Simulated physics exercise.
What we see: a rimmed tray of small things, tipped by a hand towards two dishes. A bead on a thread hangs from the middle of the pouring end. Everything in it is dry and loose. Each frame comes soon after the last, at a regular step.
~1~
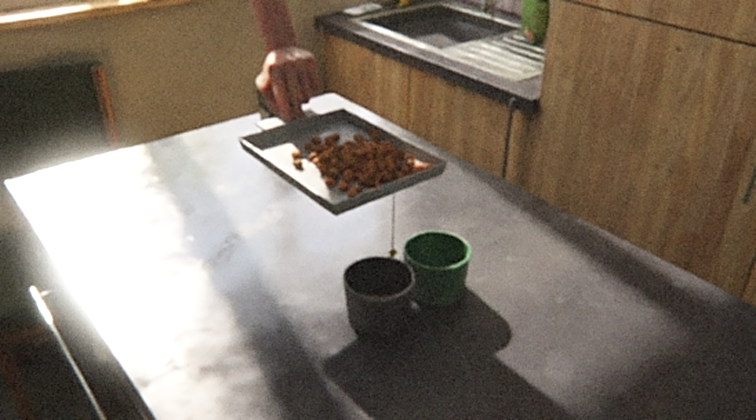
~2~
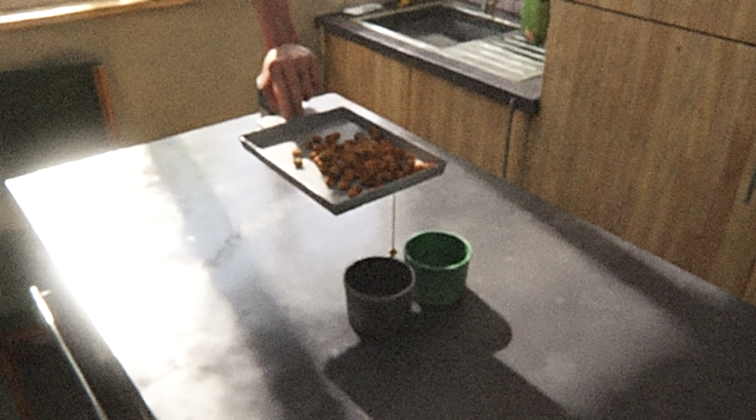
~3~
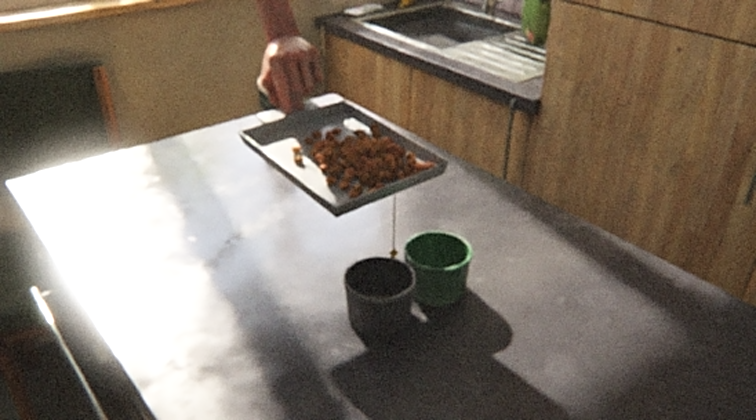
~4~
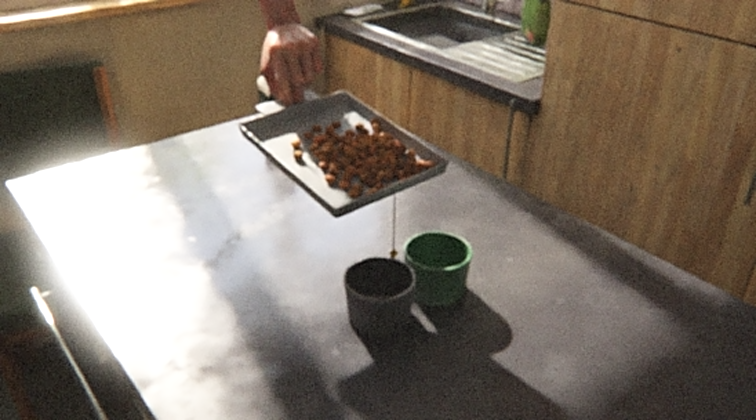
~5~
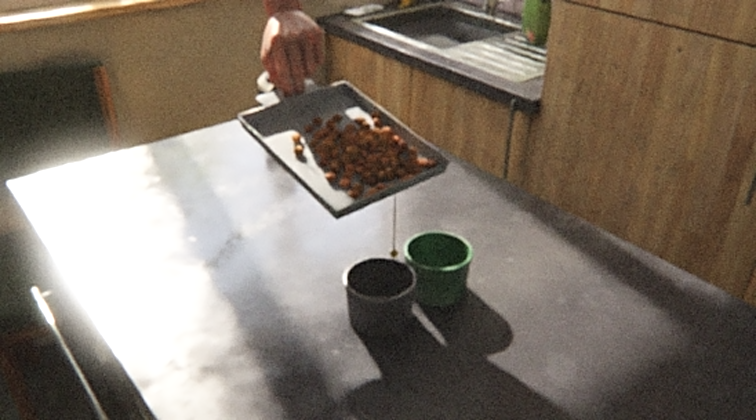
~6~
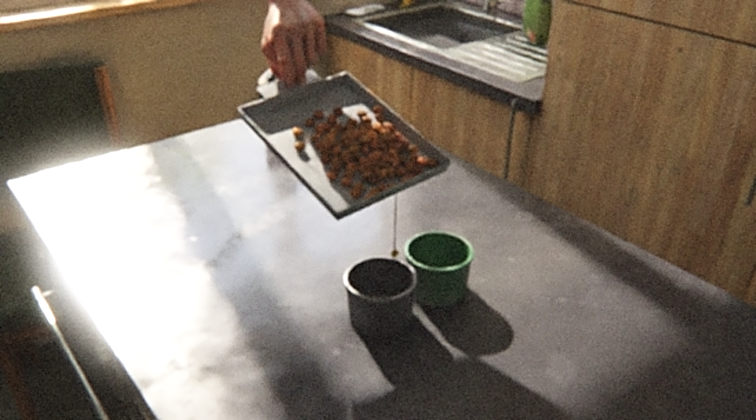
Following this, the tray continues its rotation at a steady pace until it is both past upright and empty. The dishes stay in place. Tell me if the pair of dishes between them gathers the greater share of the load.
A lesser share is caught.
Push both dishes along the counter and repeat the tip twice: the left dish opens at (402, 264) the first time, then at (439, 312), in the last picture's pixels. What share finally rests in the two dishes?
About 0 and 10 per cent respectively.
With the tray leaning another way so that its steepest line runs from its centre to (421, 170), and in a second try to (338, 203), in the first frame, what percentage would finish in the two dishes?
Near 90 % and, after that, 30 %.
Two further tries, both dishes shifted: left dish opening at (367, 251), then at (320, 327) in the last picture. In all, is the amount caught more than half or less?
The dishes end up with the lesser share in the first try and the greater share in the second.
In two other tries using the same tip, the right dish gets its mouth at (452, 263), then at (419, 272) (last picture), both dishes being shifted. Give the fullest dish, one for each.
The one at left the first time, the one at left the second.
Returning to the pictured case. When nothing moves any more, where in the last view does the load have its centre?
Somewhere around (389, 341) in the last picture.
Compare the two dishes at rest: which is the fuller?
That would be the left of the two, then.
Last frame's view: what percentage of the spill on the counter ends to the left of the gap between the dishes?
Estimate: About 50 in every hundred.
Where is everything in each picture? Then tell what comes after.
Corners of the pouring end (335, 202) and (443, 161), level; middle of the load (362, 163), bits of cat kibble; left dish (401, 310); right dish (459, 280); bead on its thread (393, 253), in the first frame.
Corners of the pouring end (336, 203) and (444, 161), level; middle of the load (363, 162), in the second frame.
Corners of the pouring end (336, 204) and (445, 161), tipped barely, lowest at the left corner; middle of the load (363, 160), in the third frame.
Corners of the pouring end (337, 206) and (445, 161), tipped a little, lowest at the left corner; middle of the load (364, 157), in the fourth frame.
Corners of the pouring end (337, 208) and (446, 161), tipped a little, lowest at the left corner; middle of the load (364, 154), in the fifth frame.
Corners of the pouring end (338, 209) and (448, 160), tipped clearly, lowest at the left corner; middle of the load (366, 151); left dish (403, 311); right dish (461, 281), in the sixth frame.
Just after the last frame, tray tipped steeply; almost all on the tray; just a few in the air.
A moment on, tray tipped right over; roughly a quarter on the tray; about a tenth in the left dish; roughly half outside both; roughly a quarter in the air.
Further on, tray tipped past a quarter turn; roughly a quarter in the left dish; the larger part outside both.
When it is over, tray tipped past a quarter turn; roughly a quarter in the left dish; not one in the right dish; the larger part outside both.
